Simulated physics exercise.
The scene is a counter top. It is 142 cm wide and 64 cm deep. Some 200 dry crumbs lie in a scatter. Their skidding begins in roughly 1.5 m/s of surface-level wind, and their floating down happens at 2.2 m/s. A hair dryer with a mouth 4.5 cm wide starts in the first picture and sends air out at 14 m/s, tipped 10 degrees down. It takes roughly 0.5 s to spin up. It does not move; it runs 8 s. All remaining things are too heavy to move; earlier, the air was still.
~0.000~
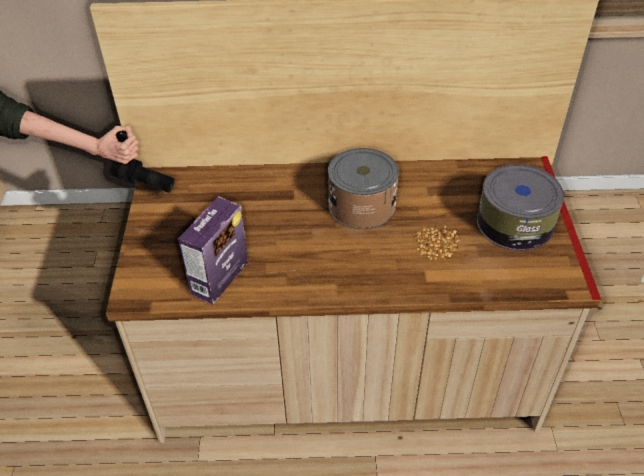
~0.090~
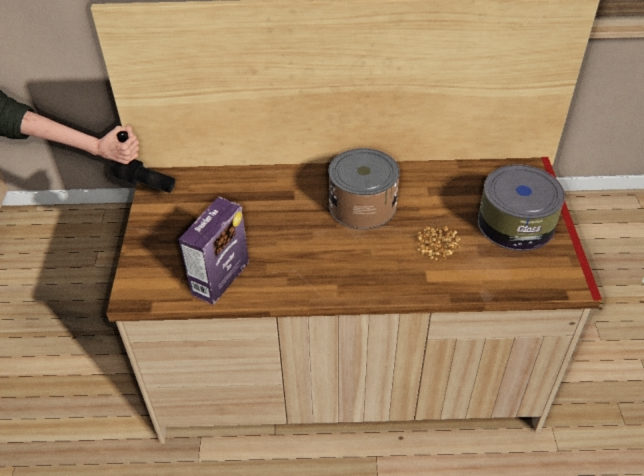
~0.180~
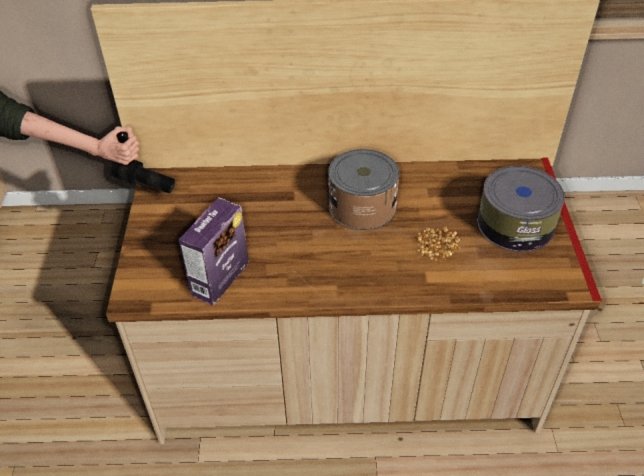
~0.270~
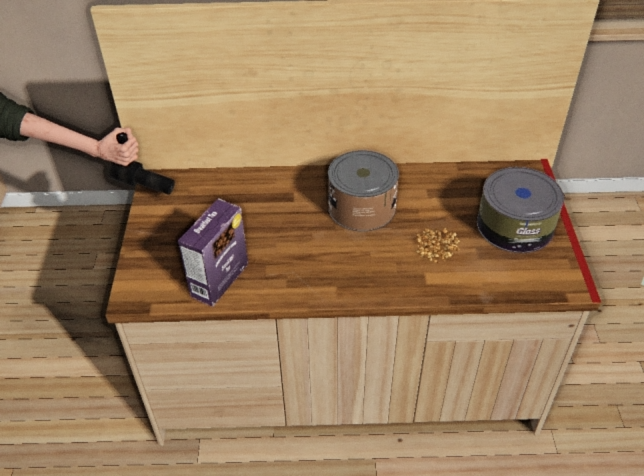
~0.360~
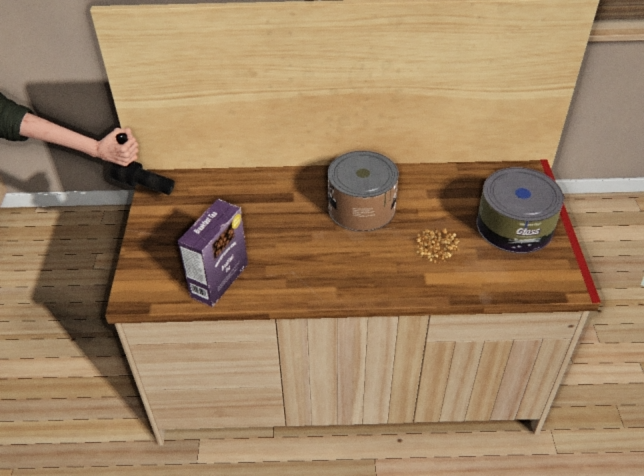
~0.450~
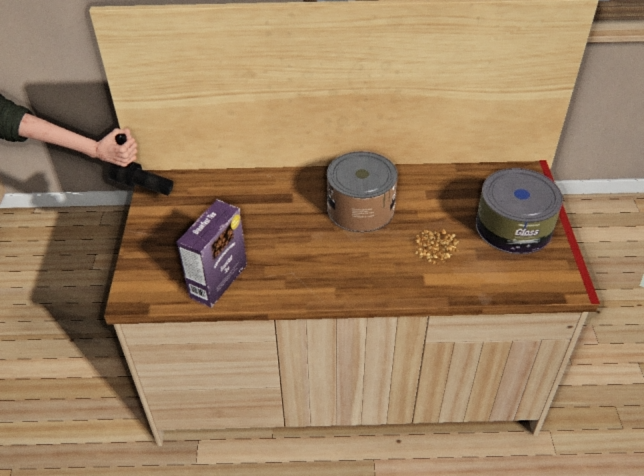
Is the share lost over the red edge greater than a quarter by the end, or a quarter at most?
It ends up greater than a quarter.
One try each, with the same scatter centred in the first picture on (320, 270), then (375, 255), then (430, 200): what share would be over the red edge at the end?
In turn: 0 per cent, 40 per cent, 0 per cent.
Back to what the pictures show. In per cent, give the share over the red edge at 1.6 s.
I reckon close to 80 %.
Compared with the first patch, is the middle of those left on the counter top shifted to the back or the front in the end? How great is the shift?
It drifts toward the rear side, close to 15 cm in all.
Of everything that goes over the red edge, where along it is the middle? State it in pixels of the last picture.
Close to pixel (587, 270).
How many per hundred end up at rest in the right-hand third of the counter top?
About 20 percent.
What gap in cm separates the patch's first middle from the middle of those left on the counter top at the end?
The middle ends up about 20 cm from the start.
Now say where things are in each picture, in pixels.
The middle of the dry crumbs is near (438, 242), none has stirred yet and the mouth of the hair dryer is at (171, 185), in the first picture.
The middle of the dry crumbs is near (439, 242), none has stirred yet and the red edge is centred on (573, 222), in the second picture.
The middle of the dry crumbs is near (438, 243), none has stirred yet, the top of a large tin is at (524, 191) and the top of a large tin is at (364, 171), in the third picture.
The middle of the dry crumbs is near (438, 244) and none has stirred yet, in the fourth picture.
The middle of the dry crumbs is near (438, 245) and none has stirred yet, in the fifth picture.
The middle of the dry crumbs is near (437, 246) and none has stirred yet, in the sixth picture.
After 1.6 s the count stands so, 76 % are over the red edge; the middle of those still in play is near (486, 238).
After 2.6 s the count stands so, 80 % are over the red edge; the middle of those still in play is near (477, 233).
After 4.4 s the count stands so, 80 % are over the red edge; the middle of those still in play is near (472, 221).
After 8.0 s, at the end, 82 % are over the red edge; the middle of those still in play is near (472, 214).
